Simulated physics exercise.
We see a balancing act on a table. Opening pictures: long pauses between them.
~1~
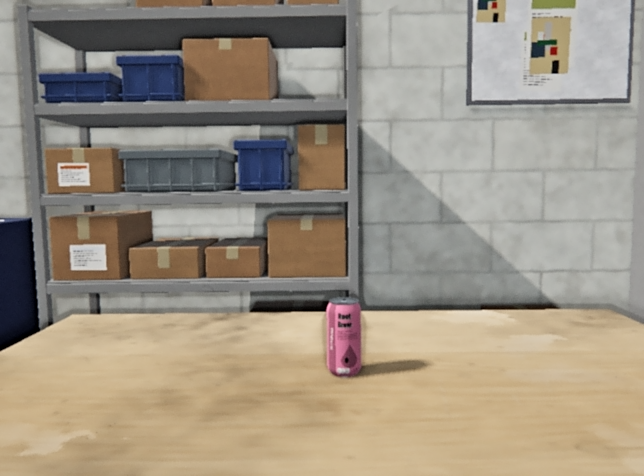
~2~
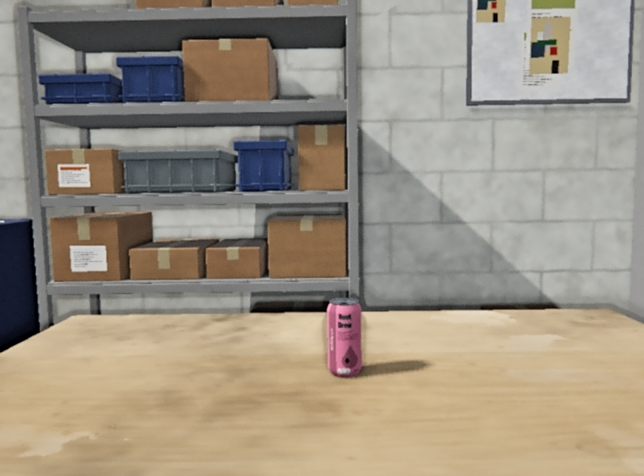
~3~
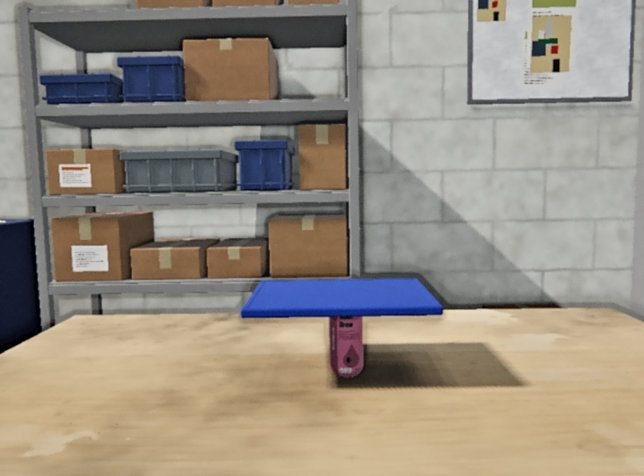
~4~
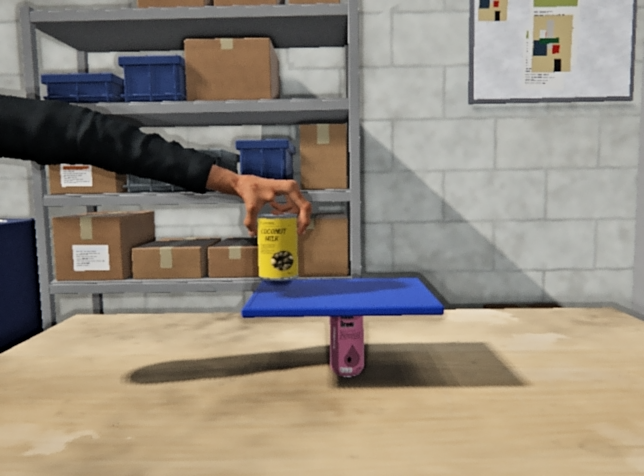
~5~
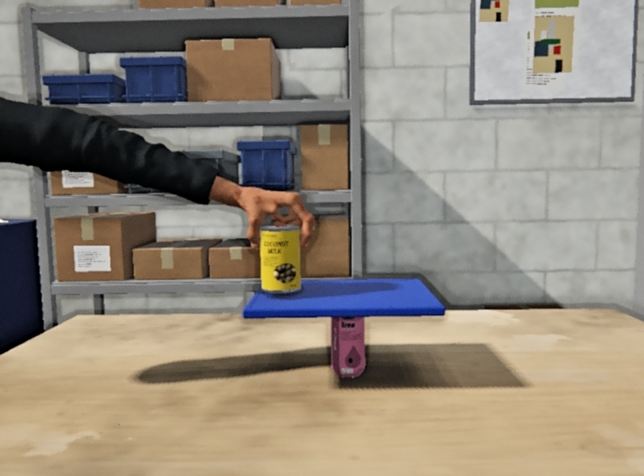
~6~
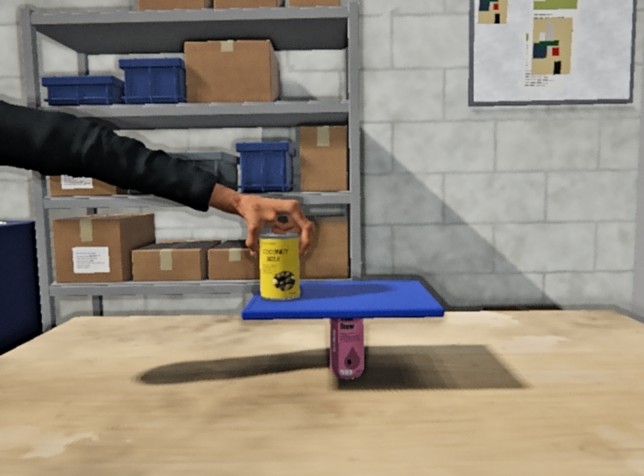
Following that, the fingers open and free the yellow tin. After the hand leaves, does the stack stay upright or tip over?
It tips over.
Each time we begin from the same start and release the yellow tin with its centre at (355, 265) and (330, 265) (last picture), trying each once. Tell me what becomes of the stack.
Trial 1 - stable; trial 2 - stable.
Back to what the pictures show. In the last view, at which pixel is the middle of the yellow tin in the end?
It finishes at about (190, 366).
Then, 0.40 s on from there, yellow tin now fallen; blue lid turned 55° from how it was put.
Then, 0.50 s on from there, blue lid turned 63° from how it was put.
Then, 0.70 s on from there, blue lid turned 46° from how it was put.
In the end, fallen, yellow tin and blue lid; pink can unmoved. At the end, from the last picture's camera, yellow tin near (190, 366). The stack comes apart.
